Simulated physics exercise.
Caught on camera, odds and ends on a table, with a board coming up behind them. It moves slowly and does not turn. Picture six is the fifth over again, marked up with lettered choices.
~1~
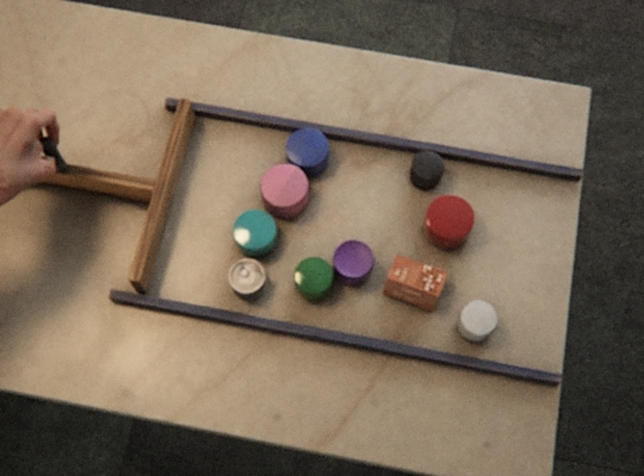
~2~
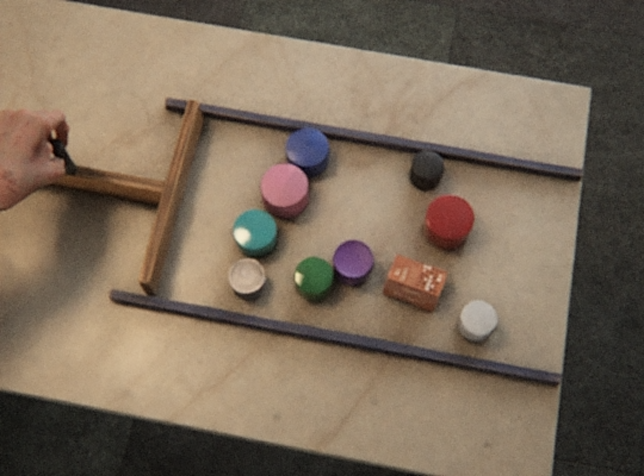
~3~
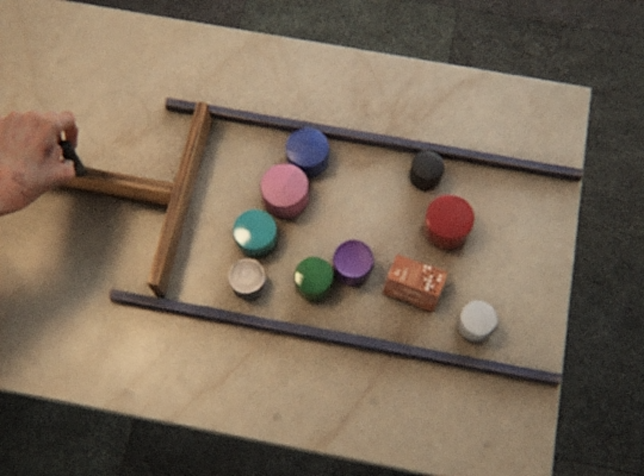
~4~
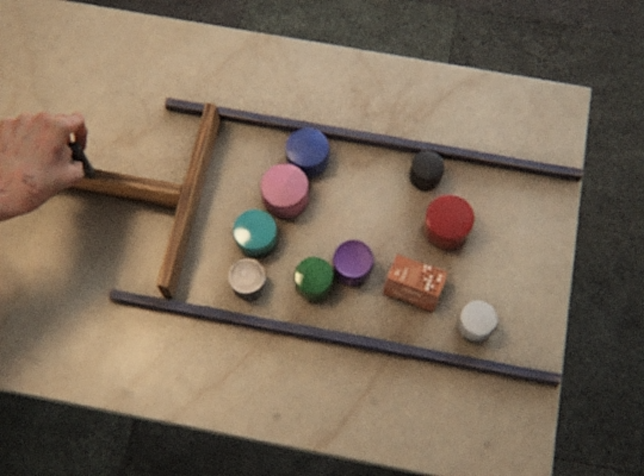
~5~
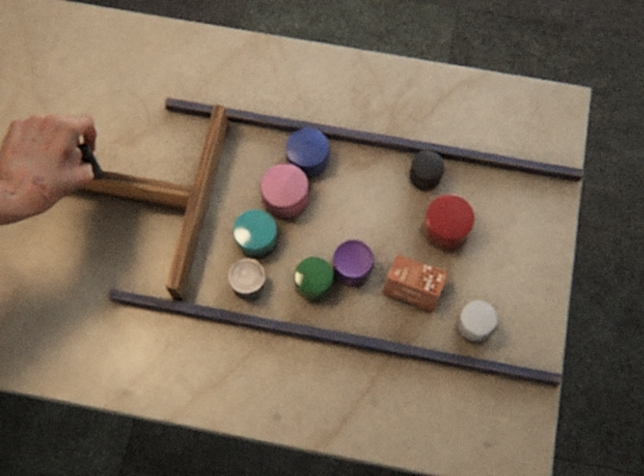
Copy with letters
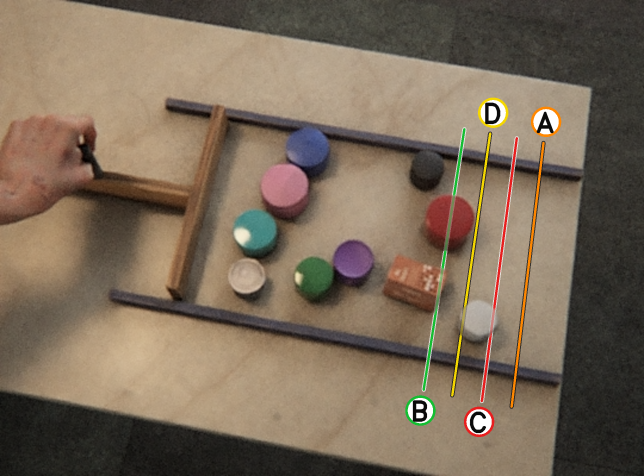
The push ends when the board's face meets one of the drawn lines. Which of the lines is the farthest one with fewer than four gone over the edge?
No fourth one falls up to C.
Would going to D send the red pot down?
No.
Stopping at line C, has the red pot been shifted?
By then, yes.
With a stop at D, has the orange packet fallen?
No.
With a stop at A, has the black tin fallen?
By then, yes.
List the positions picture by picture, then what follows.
Board (160, 186); turquoise pot (255, 233); green pot (314, 280), in the first frame.
Board (169, 188); orange packet (415, 283), in the second frame.
Board (178, 189); pink tin (285, 191), in the third frame.
Board (187, 191); purple jar (353, 263), in the fourth frame.
Board (196, 192); red pot (448, 223); white tin (476, 322); turquoise pot (255, 233), in the fifth frame.
On the marked copy, A at (528, 268); B at (445, 252); C at (500, 262); D at (472, 257).
Following C. Soon after the start, board (305, 212); grey tin (311, 308); blue tin (346, 160).
Later, board (414, 232); white tin (531, 350); orange packet (504, 311).
In the end, board (502, 247); red pot over the edge; white tin over the edge; two fallen.
As for the rest, A drops five; B is within the limit but short; D is within the limit but short.
